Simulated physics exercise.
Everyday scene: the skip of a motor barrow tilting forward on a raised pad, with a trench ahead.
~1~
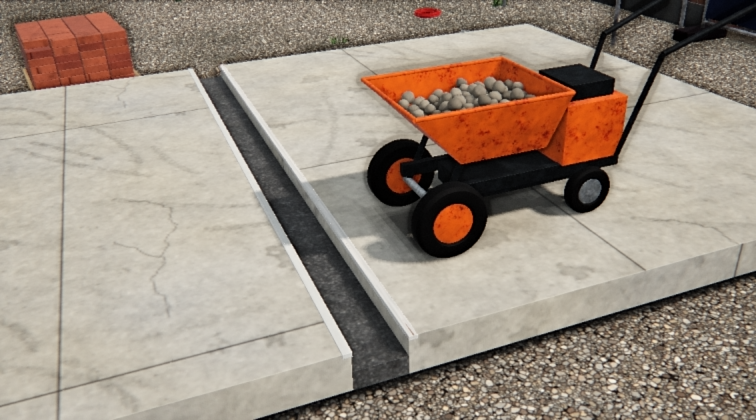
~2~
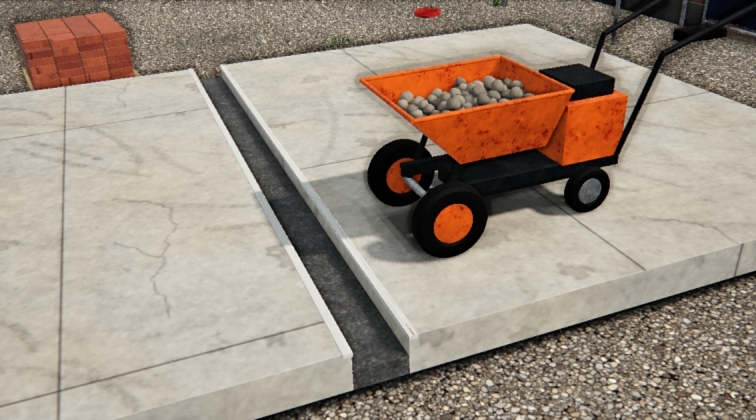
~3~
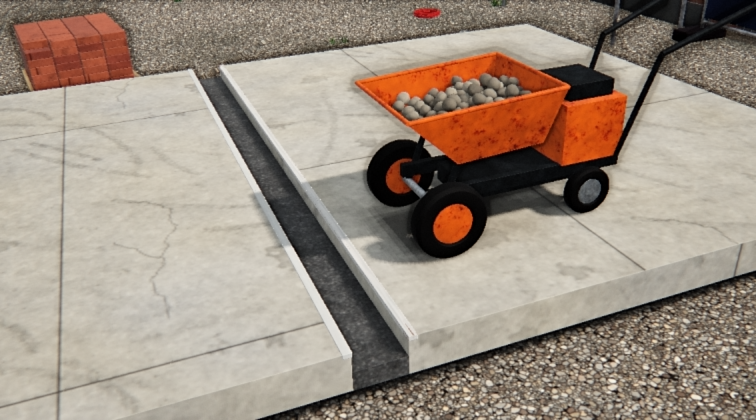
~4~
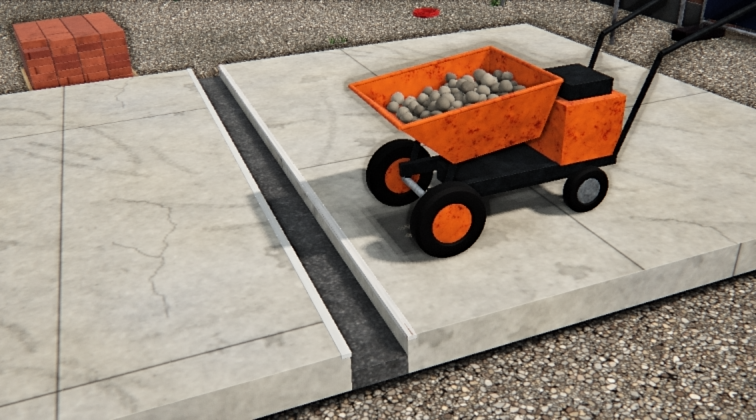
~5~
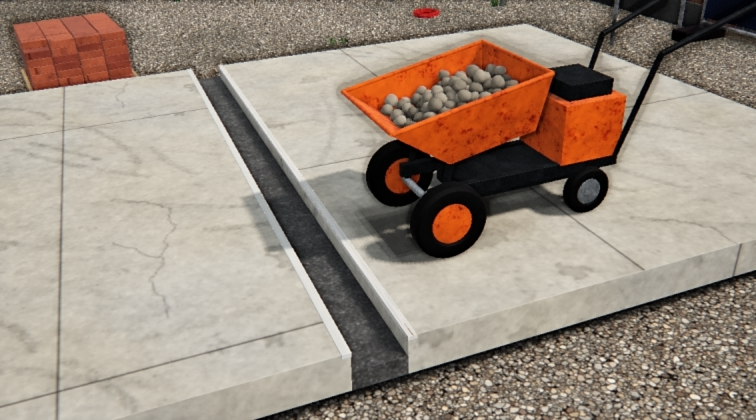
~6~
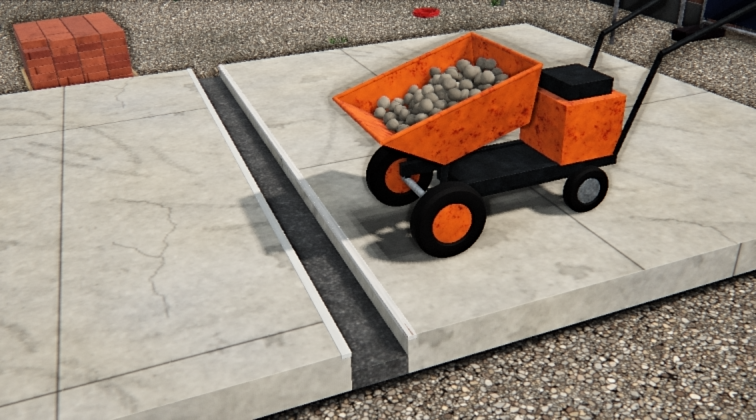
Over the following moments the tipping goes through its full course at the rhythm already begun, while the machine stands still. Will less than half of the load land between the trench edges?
Yes, less than half gets in.
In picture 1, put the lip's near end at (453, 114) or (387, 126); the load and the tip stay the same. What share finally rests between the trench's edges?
Estimates: 70 %, 0 %.
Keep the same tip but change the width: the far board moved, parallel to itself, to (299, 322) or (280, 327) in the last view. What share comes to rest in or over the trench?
Roughly 60 % and 80 %.
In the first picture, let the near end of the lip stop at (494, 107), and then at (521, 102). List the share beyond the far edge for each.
Trial 1 around 0 %, trial 2 around 0 %.
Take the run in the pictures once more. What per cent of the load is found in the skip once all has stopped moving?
Close to 5 per cent, give or take.
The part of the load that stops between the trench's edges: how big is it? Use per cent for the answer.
Around 35 in every hundred pieces.
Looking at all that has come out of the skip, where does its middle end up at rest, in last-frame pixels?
Somewhere close to (277, 257) in the last picture.
Shortly afterwards, skip tipped steeply; the whole lot in the skip.
Next, skip tipped right over; near half in the skip; a little in or heaped over the trench; near a third beyond it; only a few falling.
Some moments later, skip tipped right over; a little in the skip; near a third in or heaped over the trench; near two thirds beyond it.
In the end, skip tipped right over; a little in the skip; near a third in or heaped over the trench; near two thirds beyond it.
